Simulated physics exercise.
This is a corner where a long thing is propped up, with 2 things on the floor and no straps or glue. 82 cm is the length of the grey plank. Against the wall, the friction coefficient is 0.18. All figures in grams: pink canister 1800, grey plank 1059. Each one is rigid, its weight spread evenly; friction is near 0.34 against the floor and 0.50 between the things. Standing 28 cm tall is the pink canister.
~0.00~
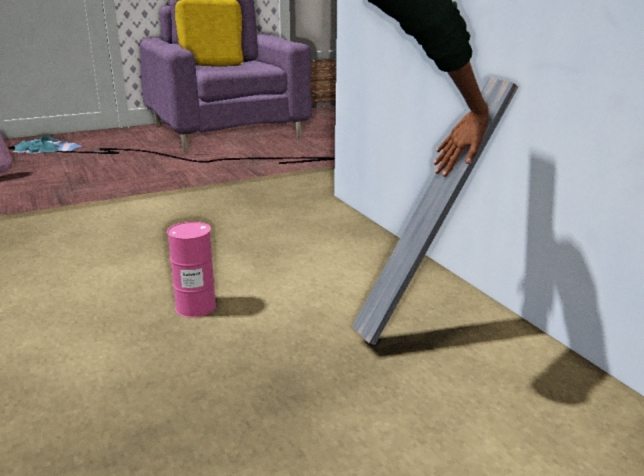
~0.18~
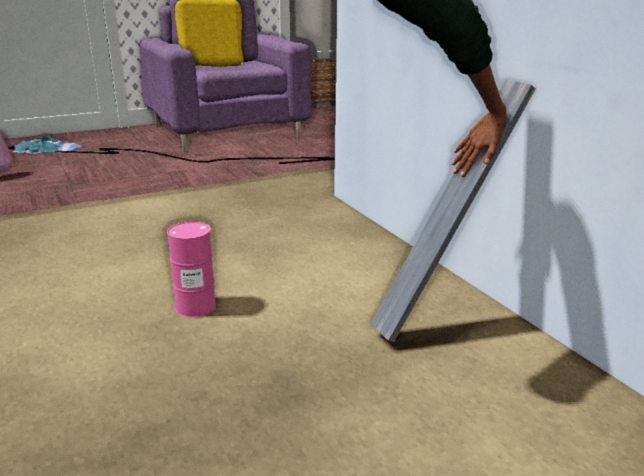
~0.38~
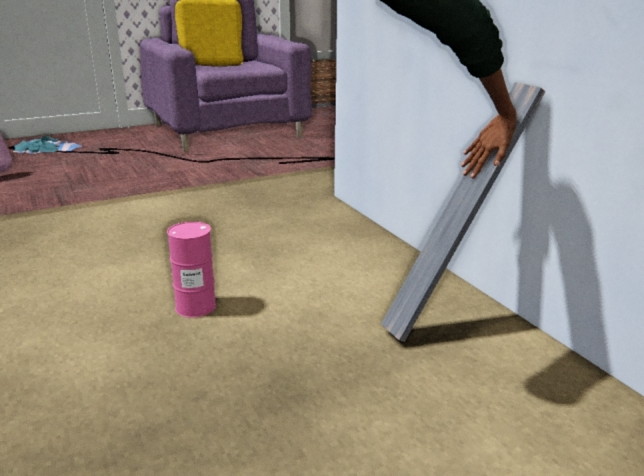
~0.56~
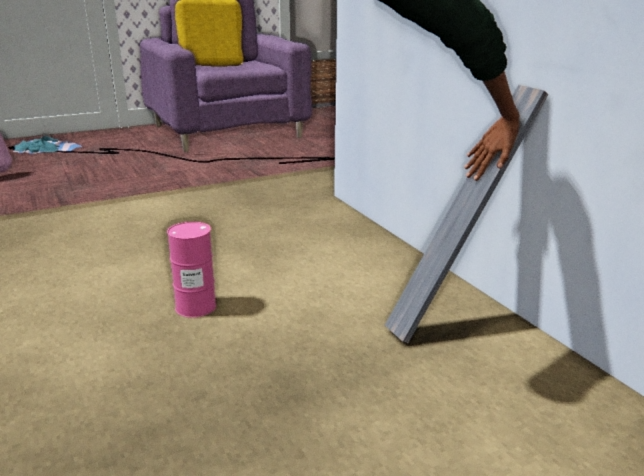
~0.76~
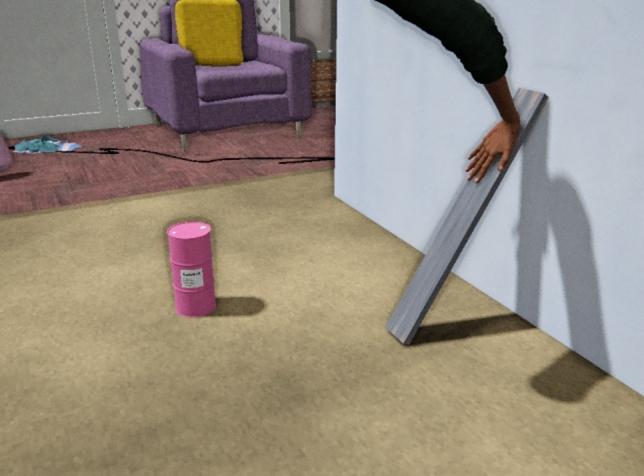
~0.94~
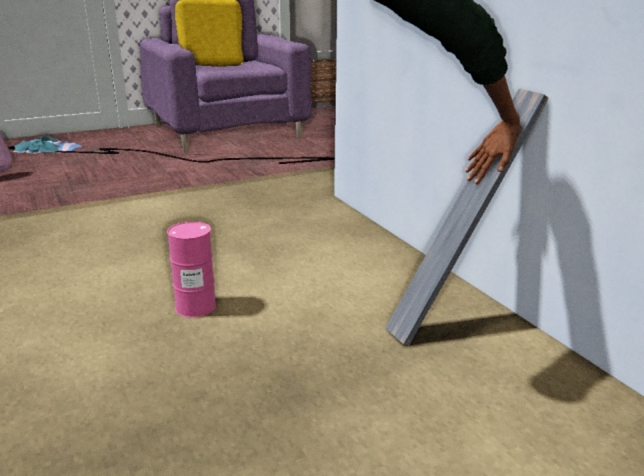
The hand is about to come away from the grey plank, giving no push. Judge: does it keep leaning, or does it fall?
It keeps leaning.
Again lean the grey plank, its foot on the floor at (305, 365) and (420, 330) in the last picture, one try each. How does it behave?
Trial 1: Slips; trial 2: Stable.
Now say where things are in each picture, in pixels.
In the first frame, 13 cm from its place; grey plank (431, 213); pink canister (193, 269).
In the second frame, 6 cm from its place; grey plank (449, 212); pink canister (193, 269).
In the third frame, 3 cm from its place; grey plank (459, 213); pink canister (193, 269).
In the fourth frame, 1 cm from its place; grey plank (462, 216); pink canister (193, 269).
The fifth frame shows leant on the wall, still held; grey plank (463, 218); pink canister (193, 269).
The sixth frame shows leant on the wall, still held; grey plank (463, 219); pink canister (193, 269).
After 1.14 s, nothing has stirred.
After 1.54 s, grey plank resting near (463, 219).
At rest (2.2 s), both in place, give or take 10 cm. Seen from the same camera at the end, grey plank near (463, 219). The plank holds.
